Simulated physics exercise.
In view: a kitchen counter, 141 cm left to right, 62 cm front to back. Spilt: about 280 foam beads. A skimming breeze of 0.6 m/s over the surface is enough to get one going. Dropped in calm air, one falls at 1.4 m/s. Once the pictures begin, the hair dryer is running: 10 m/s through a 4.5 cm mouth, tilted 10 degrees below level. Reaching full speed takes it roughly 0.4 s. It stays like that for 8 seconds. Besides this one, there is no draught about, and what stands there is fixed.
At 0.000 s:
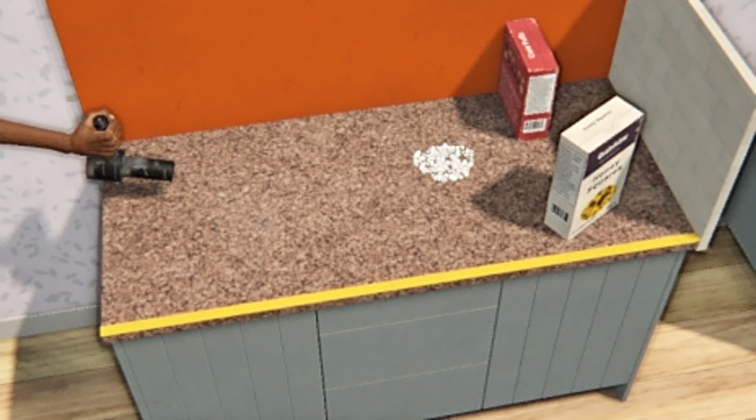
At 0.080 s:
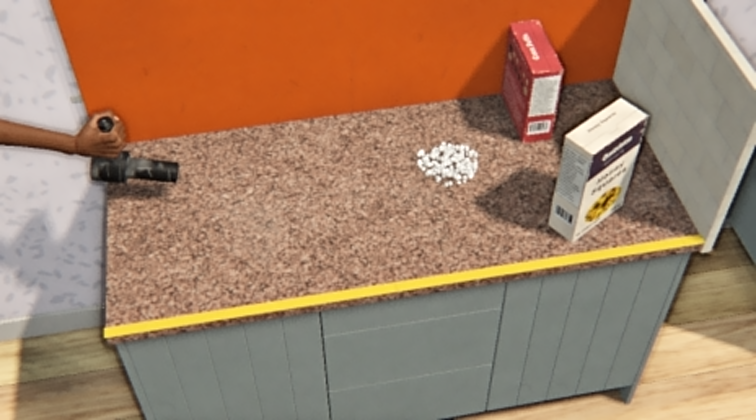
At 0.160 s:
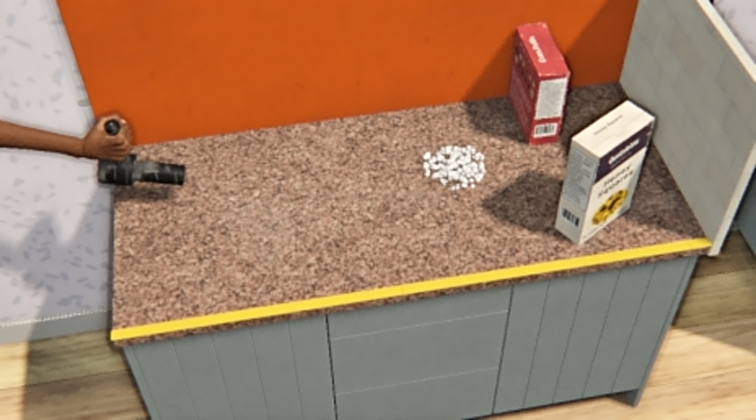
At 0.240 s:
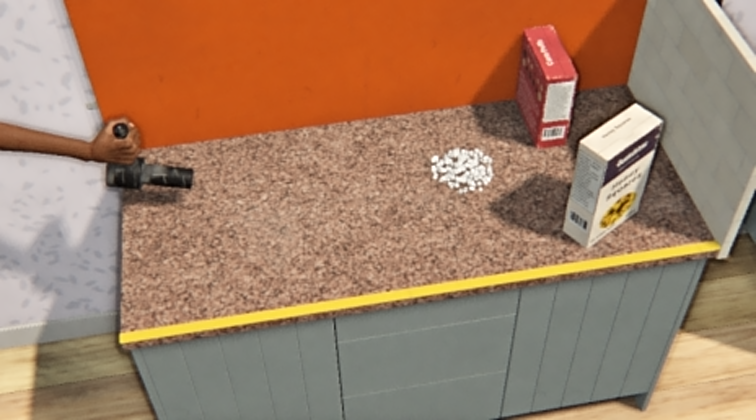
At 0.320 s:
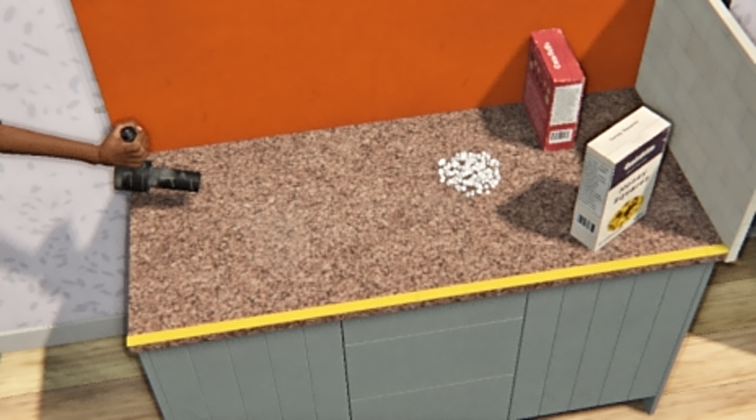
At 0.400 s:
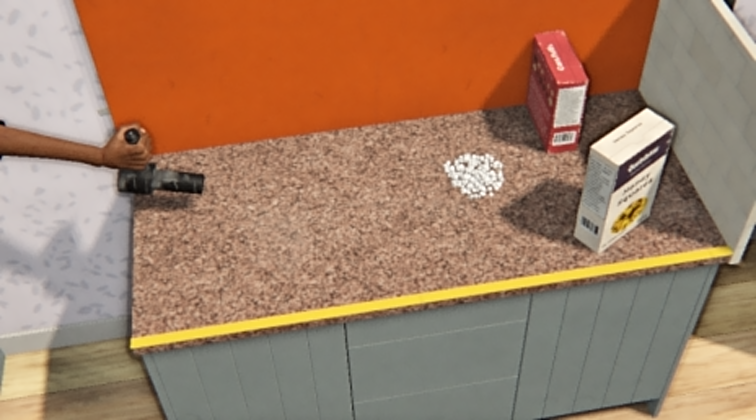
The footage shows a hand holding a dark hair dryer at the left of a speckled, yellow-edged kitchen counter, with white foam beads lying still near two cartons, while the whole view shifts slightly and nothing on the counter stirs.
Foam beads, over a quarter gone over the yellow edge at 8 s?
Short version: The quarter limit is kept at that edge.
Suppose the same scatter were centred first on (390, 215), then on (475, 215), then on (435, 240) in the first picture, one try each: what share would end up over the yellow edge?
Roughly 100 %, then 100 %, then 100 %.
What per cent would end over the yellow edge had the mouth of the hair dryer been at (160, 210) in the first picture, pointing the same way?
That would come to roughly 0 %.
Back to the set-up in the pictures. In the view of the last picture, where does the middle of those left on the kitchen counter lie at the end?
The middle lands close to (561, 96) in pixels.
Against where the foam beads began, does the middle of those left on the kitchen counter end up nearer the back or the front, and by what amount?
It drifts toward the rear side, close to 25 cm in all.
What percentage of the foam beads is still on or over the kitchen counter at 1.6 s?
Roughly 100 per cent.
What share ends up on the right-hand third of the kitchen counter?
Something close to 90 % ends up there.
After 1.6 s, 82 % are on the move or not yet settled, 3 % are over the yellow edge; the middle of those still in play is near (561, 96).
After 2.6 s, 78 % are on the move or not yet settled, 4 % are over the yellow edge; the middle of those still in play is near (560, 98).
After 4.4 s, 73 % are on the move or not yet settled, 4 % are over the yellow edge; the middle of those still in play is near (560, 98).
After 8.0 s, at the end, 4 % are over the yellow edge; the middle of those still in play is near (561, 96).
